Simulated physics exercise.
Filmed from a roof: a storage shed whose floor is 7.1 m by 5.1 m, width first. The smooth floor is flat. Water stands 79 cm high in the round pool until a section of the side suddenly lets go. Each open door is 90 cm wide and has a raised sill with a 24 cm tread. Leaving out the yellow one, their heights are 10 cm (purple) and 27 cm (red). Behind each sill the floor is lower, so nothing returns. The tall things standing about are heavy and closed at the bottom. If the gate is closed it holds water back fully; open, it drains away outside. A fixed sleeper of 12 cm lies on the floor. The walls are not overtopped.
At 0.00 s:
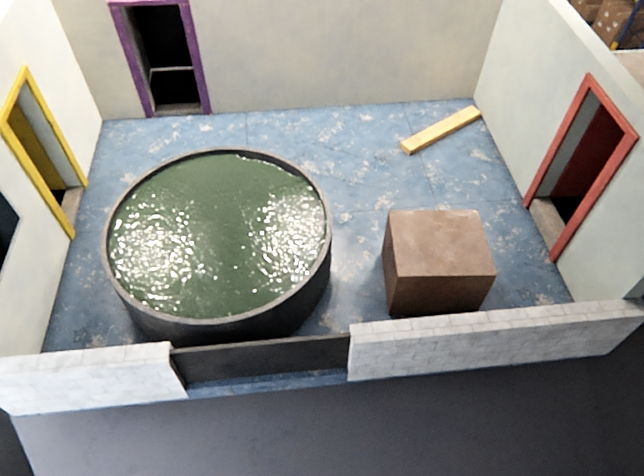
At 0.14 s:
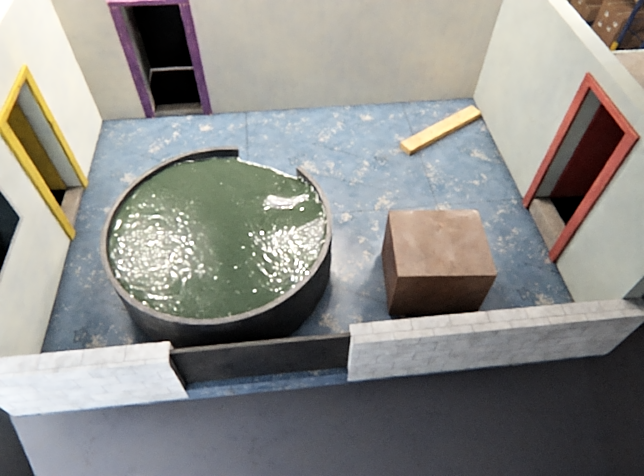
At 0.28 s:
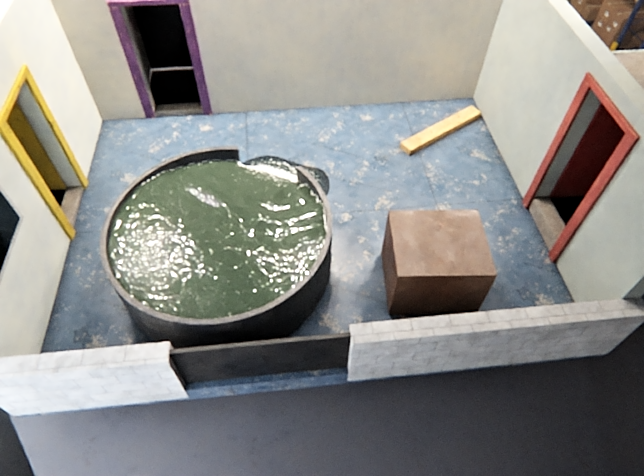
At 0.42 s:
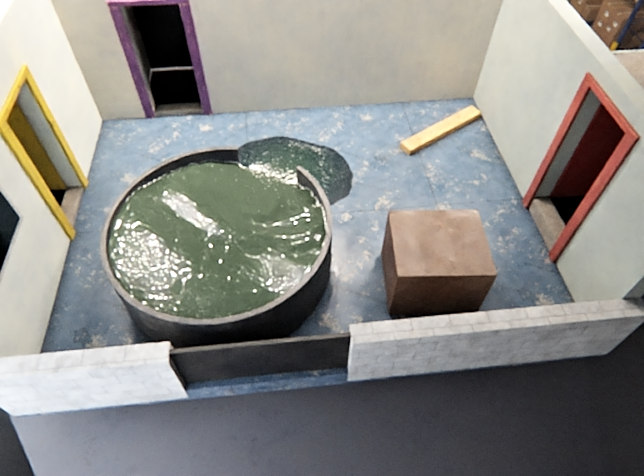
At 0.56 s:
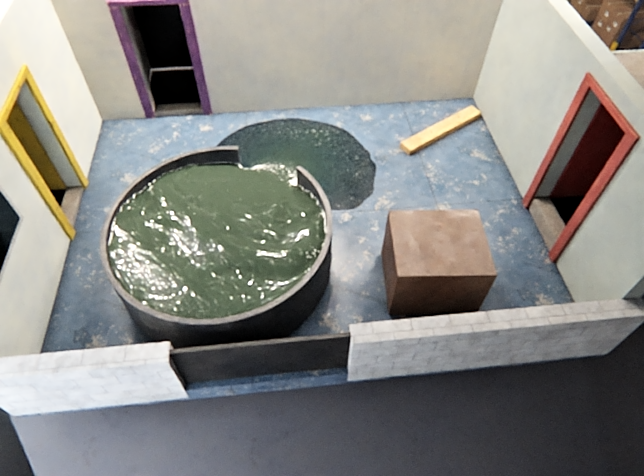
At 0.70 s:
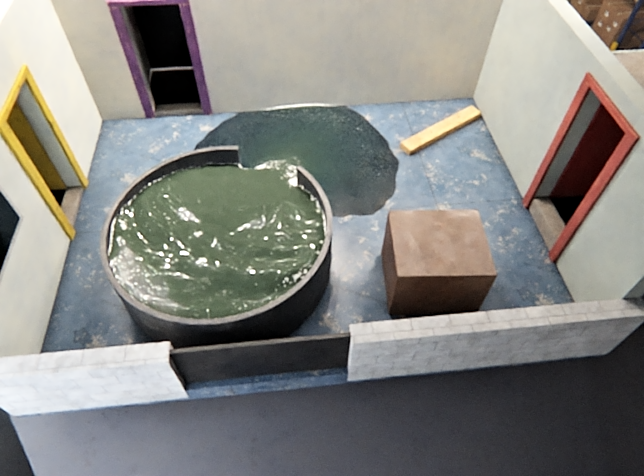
Green water sat still in a round pool until a gap opened on its far side, then it rippled and poured out, spreading a widening dark puddle across the blue floor towards the plank.
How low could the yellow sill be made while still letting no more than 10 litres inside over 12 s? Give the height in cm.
Close to 14 cm is just enough.
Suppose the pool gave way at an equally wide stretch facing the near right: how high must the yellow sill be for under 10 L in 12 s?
Then roughly 15 cm.
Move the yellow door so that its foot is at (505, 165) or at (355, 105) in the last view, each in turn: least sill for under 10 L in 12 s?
Roughly 18 and 29 cm.
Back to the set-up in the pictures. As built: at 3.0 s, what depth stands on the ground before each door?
Depths in cm: Purple 9, yellow 2, red 8.
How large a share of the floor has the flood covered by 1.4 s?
Some 35 per cent of it.
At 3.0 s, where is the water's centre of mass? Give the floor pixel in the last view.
At about (288, 201).
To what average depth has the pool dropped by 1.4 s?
Some 62 cm.
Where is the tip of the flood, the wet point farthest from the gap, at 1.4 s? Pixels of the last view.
Around (471, 99).
After 1.4 s water covers 35 % of the floor, deepest (44 cm) near (285, 194); it has not reached the yellow door.
After 3.0 s water covers 55 % of the floor, deepest (48 cm) near (467, 111); it has not reached the yellow door.
After 12.0 s water covers 100 % of the floor, deepest (22 cm) near (103, 122); 16 cm at the yellow door, 59 litres in over its 8 cm sill.
At the yellow door as built, the water arrived by 3.1 s and peaked near 17 cm at 10.0 s.
With a sill of 11.5 cm, 25 litres would have come in within the 12 s; with 15.5 cm, 4 litres. So under 10 litres takes about 14 cm.
